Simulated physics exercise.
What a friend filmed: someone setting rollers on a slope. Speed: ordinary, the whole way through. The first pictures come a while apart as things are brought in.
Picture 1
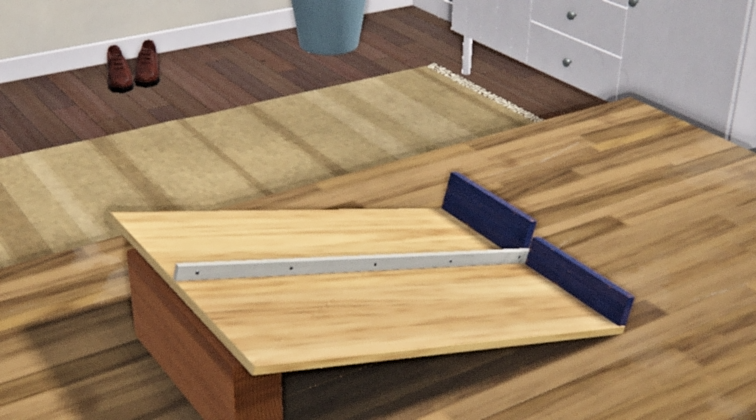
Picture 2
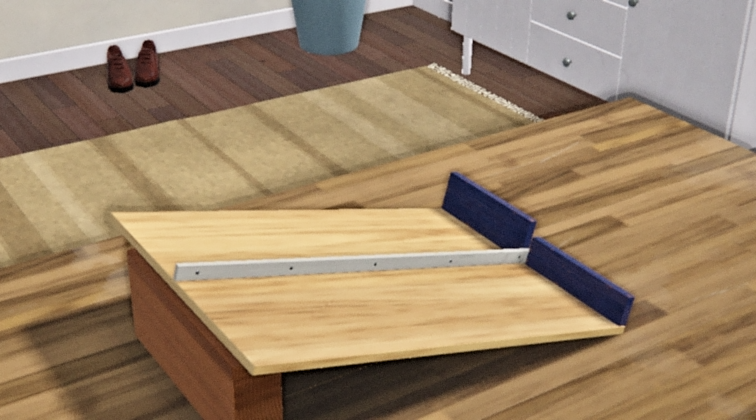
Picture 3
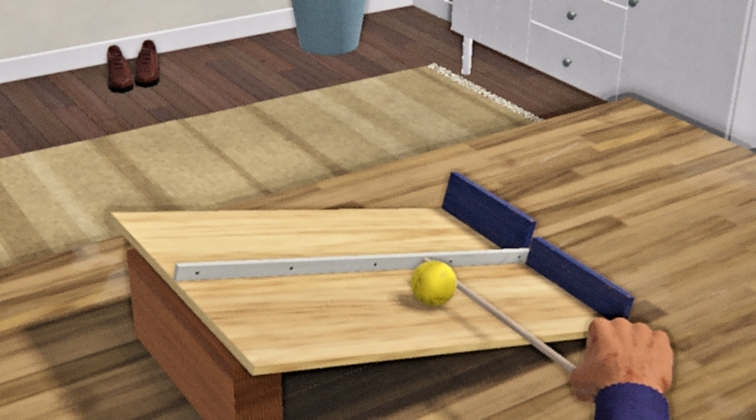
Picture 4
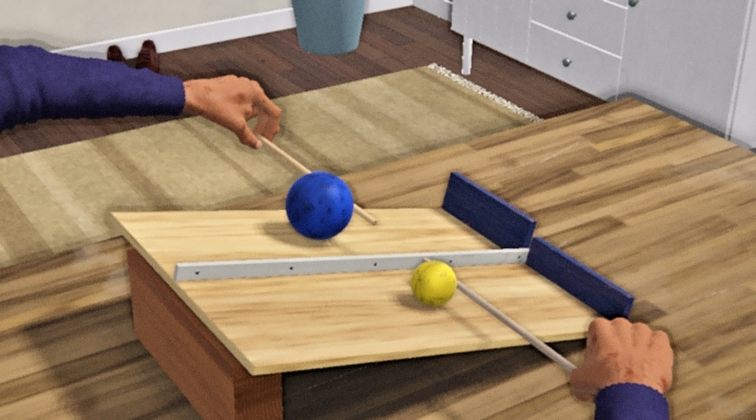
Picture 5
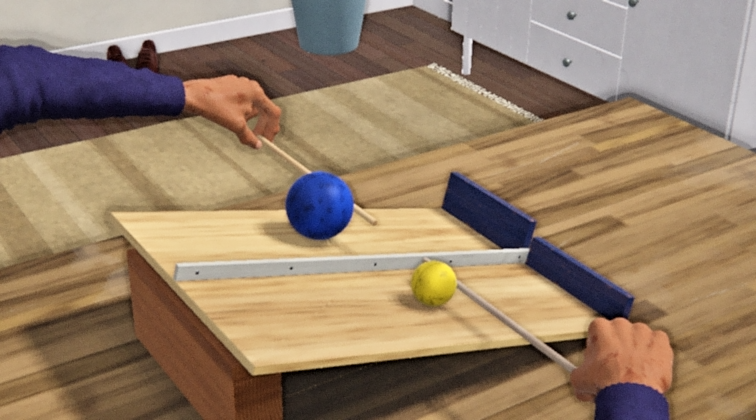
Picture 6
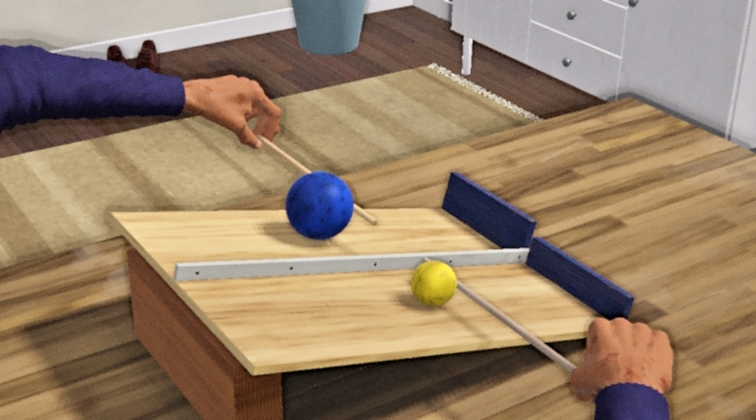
On a sloping wooden board, a hand on the right held a small yellow ball with a stick, then another hand held a bigger blue ball on the far side, and both balls stayed still.
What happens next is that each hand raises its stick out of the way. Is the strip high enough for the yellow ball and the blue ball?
Yellow ball: Halted; blue ball: Halted.
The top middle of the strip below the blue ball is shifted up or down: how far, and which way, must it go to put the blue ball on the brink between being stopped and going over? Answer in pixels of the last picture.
24 pixels or so, going down.
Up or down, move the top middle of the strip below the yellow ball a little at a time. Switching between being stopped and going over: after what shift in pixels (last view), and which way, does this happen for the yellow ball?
20 pixels down.
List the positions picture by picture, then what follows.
In the first frame, board (377, 253).
In the second frame, board (377, 253).
In the third frame, yellow ball (434, 284); board (377, 253).
In the fourth frame, held back by the sticks; blue ball (320, 206); board (377, 253).
In the fifth frame, held back by the sticks; yellow ball (434, 284); board (377, 253).
In the sixth frame, held back by the sticks; yellow ball (434, 284); blue ball (320, 206); board (377, 253).
Then, 0.38 s past the last view, yellow ball rolling on the board near (492, 281); blue ball rolling on the board near (379, 206).
Finally, the yellow ball gets caught, near (561, 276); the blue ball gets caught, near (463, 205).
